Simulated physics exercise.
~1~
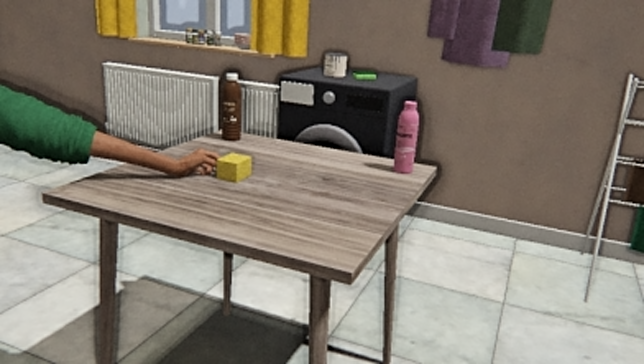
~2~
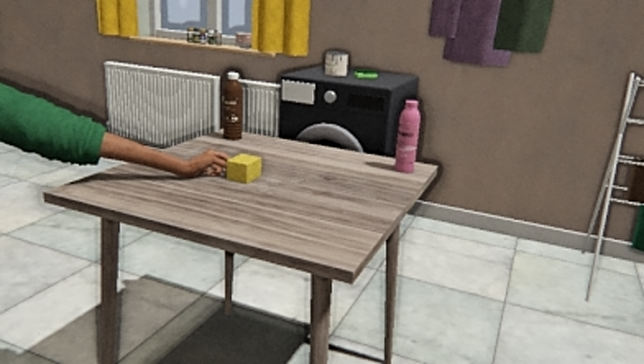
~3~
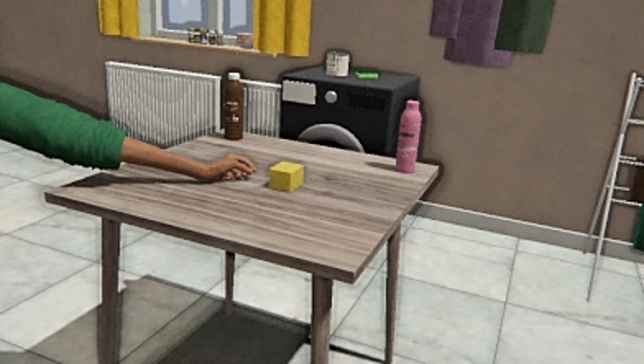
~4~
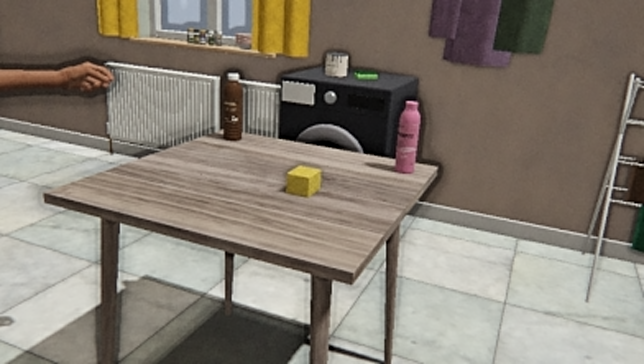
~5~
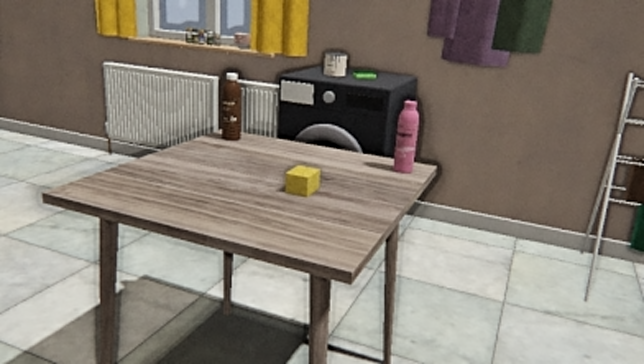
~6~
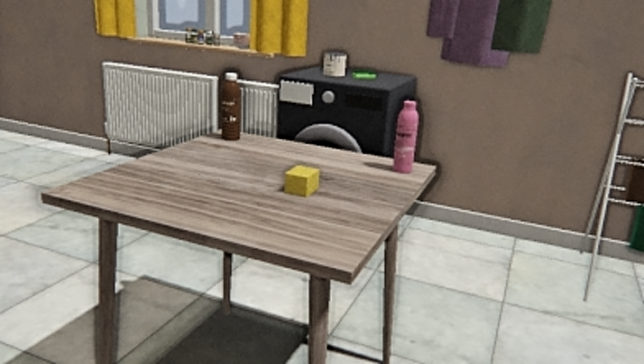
A hand in a green sleeve pushed a small yellow block to the right across a wooden table, then let go and drew back out of view, leaving the block resting on the table near the brown and pink bottles, which stayed put.
